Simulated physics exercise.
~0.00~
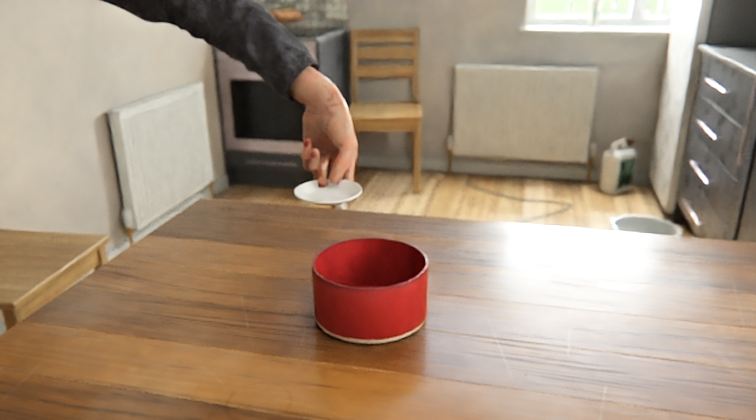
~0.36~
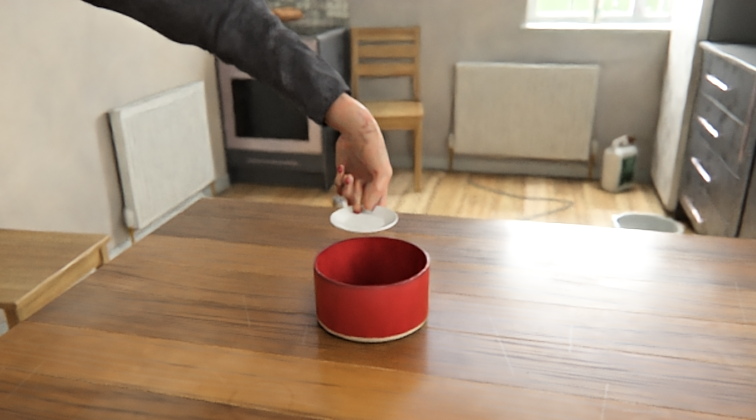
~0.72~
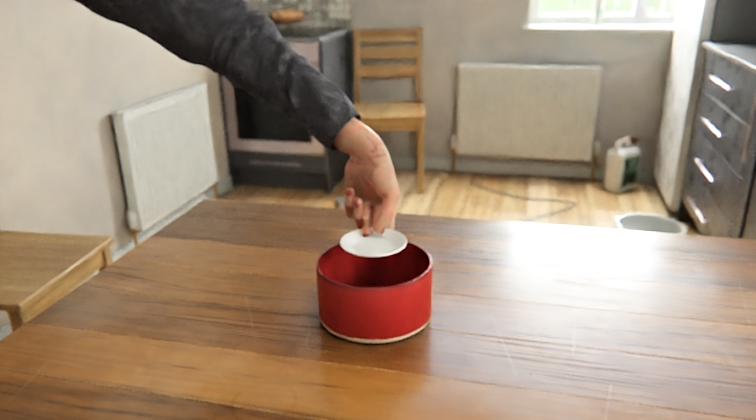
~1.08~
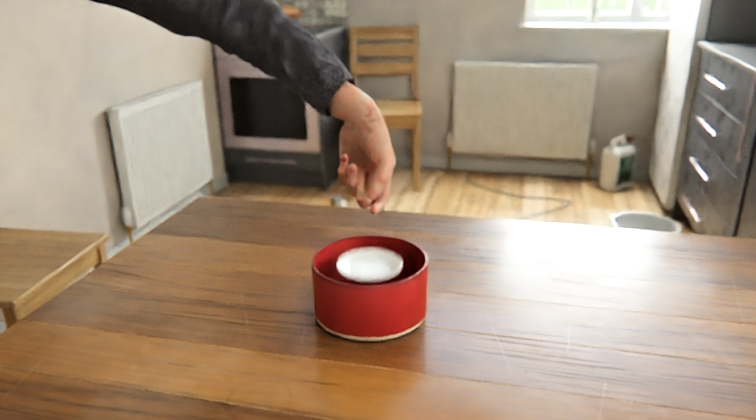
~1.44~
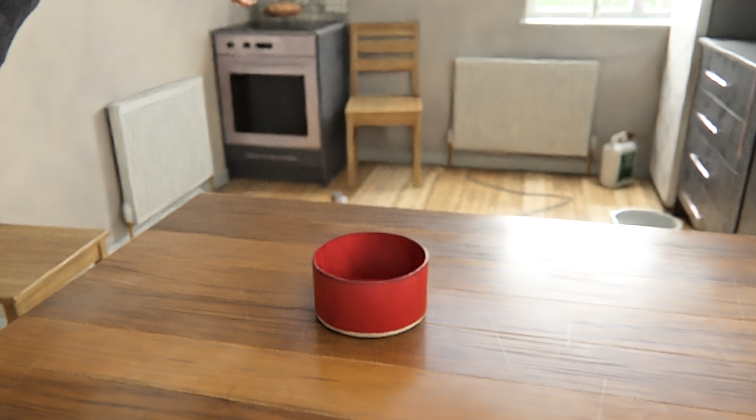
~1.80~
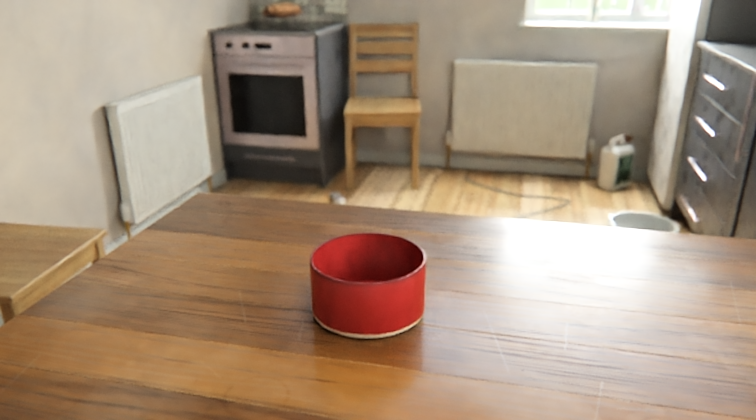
In a kitchen with an oven, a wooden chair and pale radiators, a red round container stands open on a polished wooden table. A hand in a dark sleeve reaches in from the upper left, holding a small white plate just behind the container. It moves the plate to the right and lowers it over the opening. The fingers let go and draw back, and the plate, narrower than the rim, drops inside. The arm withdraws, leaving the red container uncovered on the table with the plate out of sight within it.
